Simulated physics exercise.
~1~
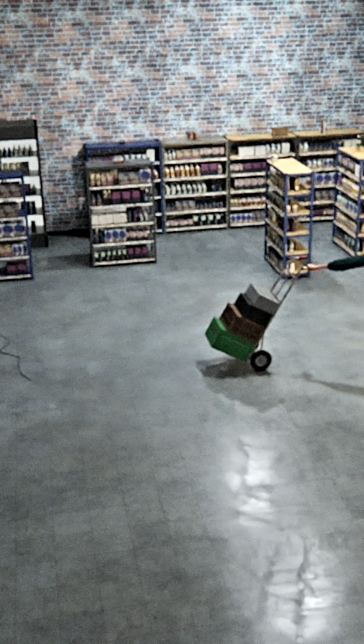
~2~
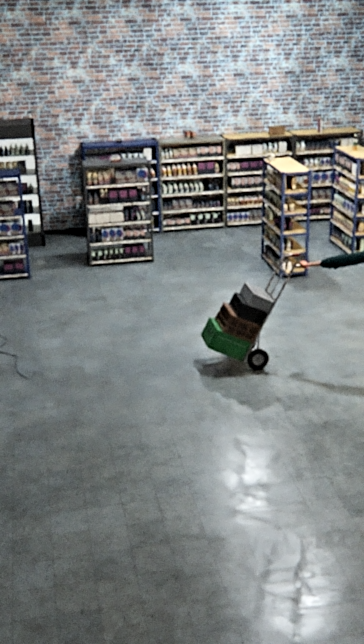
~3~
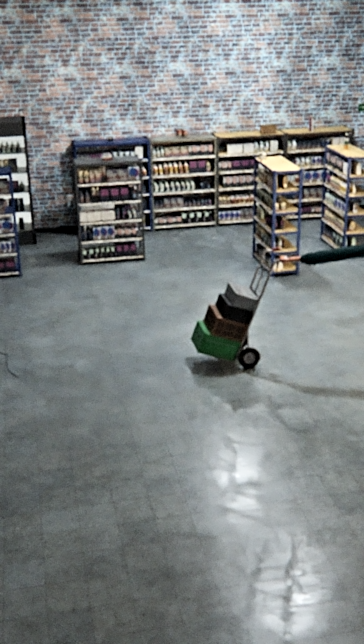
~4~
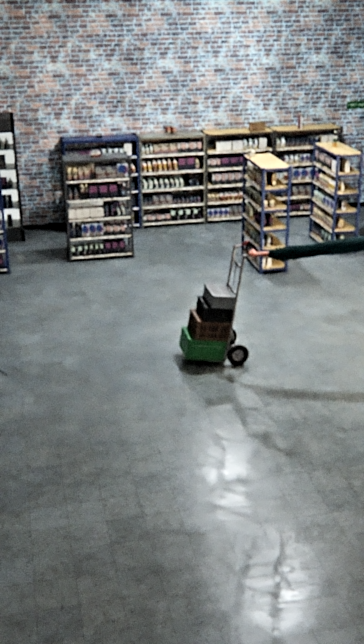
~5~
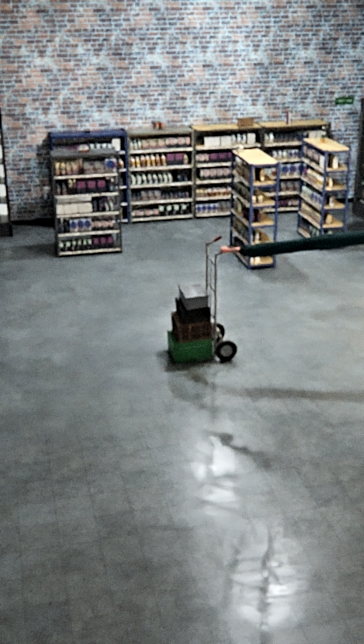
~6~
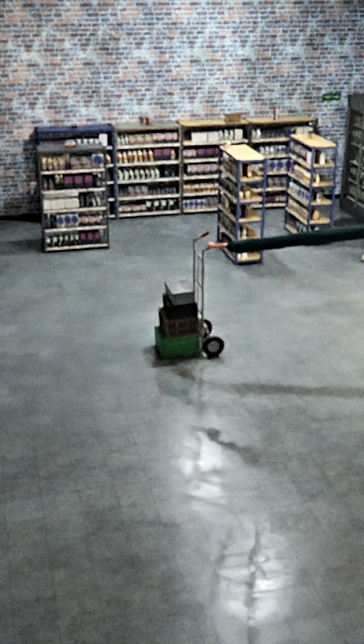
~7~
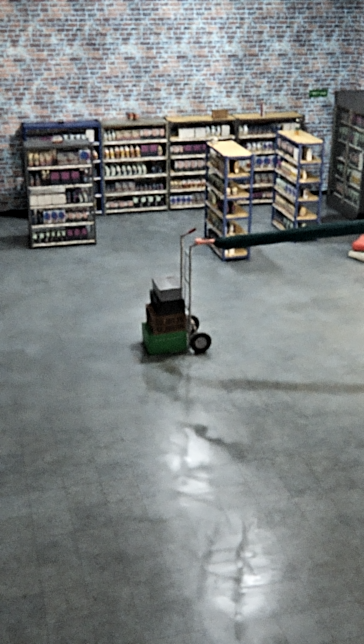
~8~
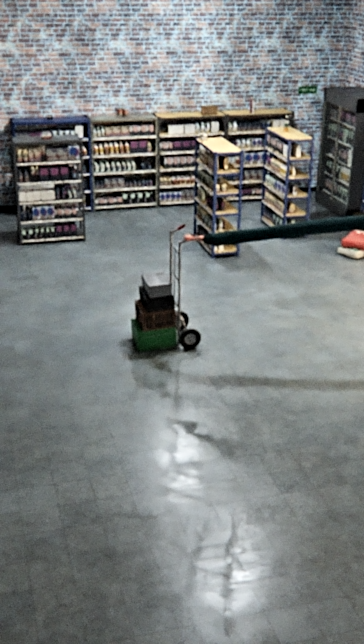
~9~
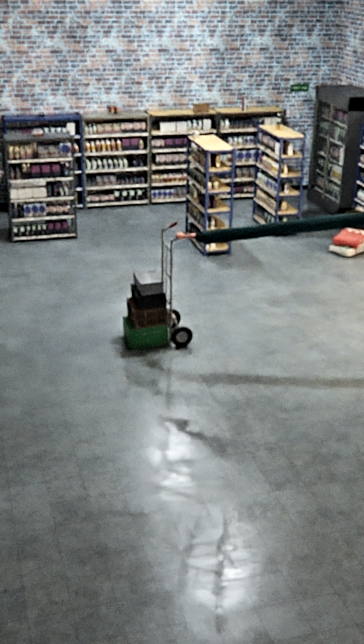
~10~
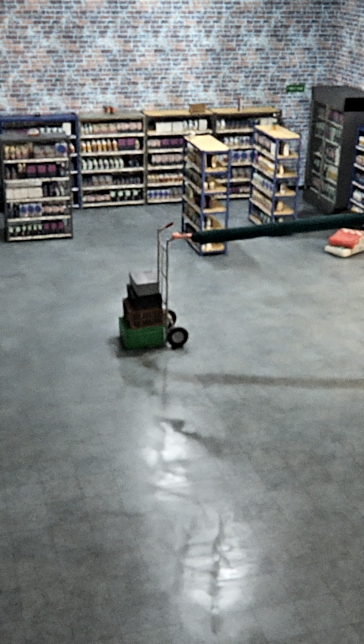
The clip opens on a hand truck tilted back on its wheels on a grey concrete floor, with stocked shelves and a brick wall behind it. It carries a green toolbox at the bottom, then a brown crate, a black crate and a grey tote on top, while a long dark arm reaches in from the right to its handle. The truck swings upright, slowly at first and then faster, until its base meets the floor. The load settles level with nothing falling. As the view pans slightly right, the truck stands still, its stack intact.
